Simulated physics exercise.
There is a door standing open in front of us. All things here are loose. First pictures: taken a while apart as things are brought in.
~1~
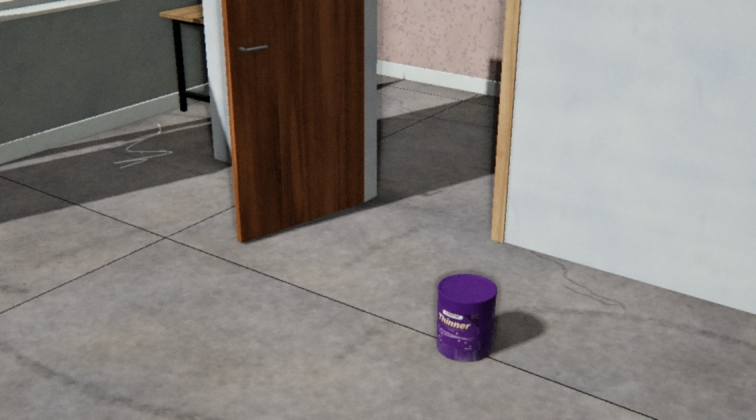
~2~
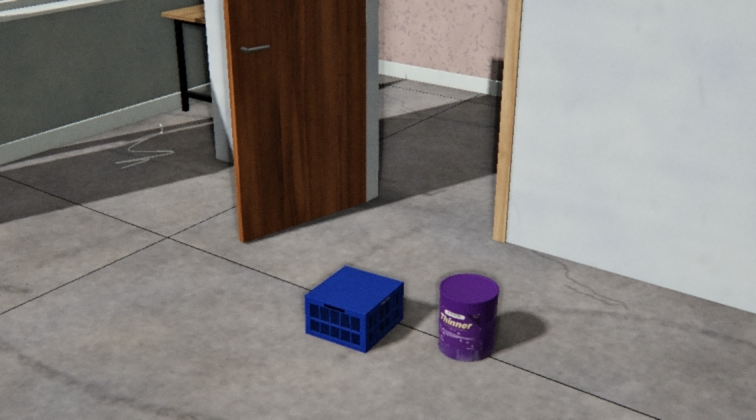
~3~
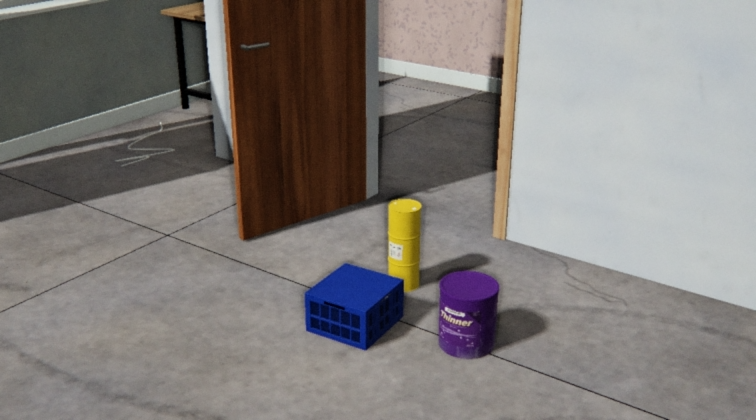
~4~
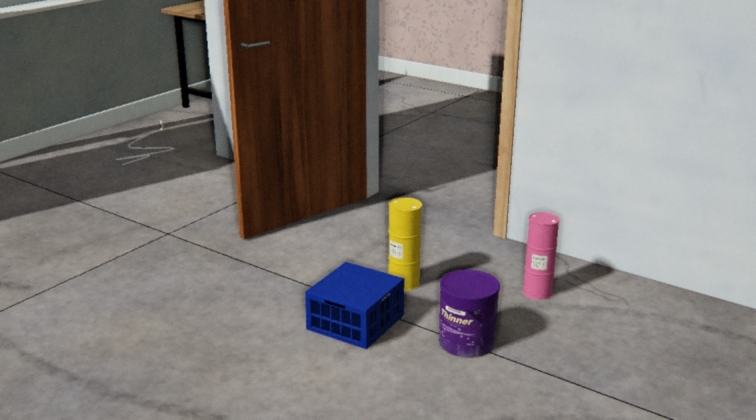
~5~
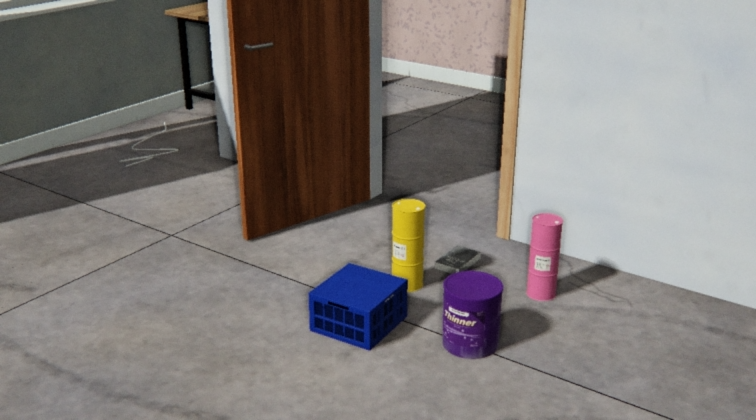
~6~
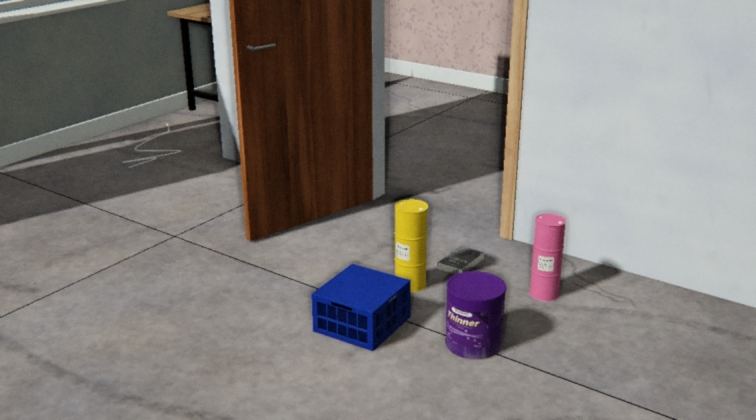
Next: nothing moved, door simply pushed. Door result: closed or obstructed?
Closed.
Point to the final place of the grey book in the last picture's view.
End point in the final view: About (471, 262).
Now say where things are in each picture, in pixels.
In the first frame, door wide open and still.
In the second frame, door wide open and still; purple pail (468, 317).
In the third frame, door wide open and still; blue crate (355, 305); yellow canister (404, 246).
In the fourth frame, door wide open and still; purple pail (468, 313); pink canister (541, 256).
In the fifth frame, door wide open and still; blue crate (359, 305); yellow canister (408, 246).
In the sixth frame, door wide open and still; grey book (461, 261); purple pail (475, 315).
Then, 0.60 s past the last view, door 83° open.
Then, 1.00 s past the last view, door 53° open.
Then, 1.30 s past the last view, door 28° open.
Then, 1.50 s past the last view, door 11° open; grey book displaced a little near (471, 262).
Finally, door 0° open; all 5 still in place. Final places as the last picture's camera would see them, grey book near (471, 262).
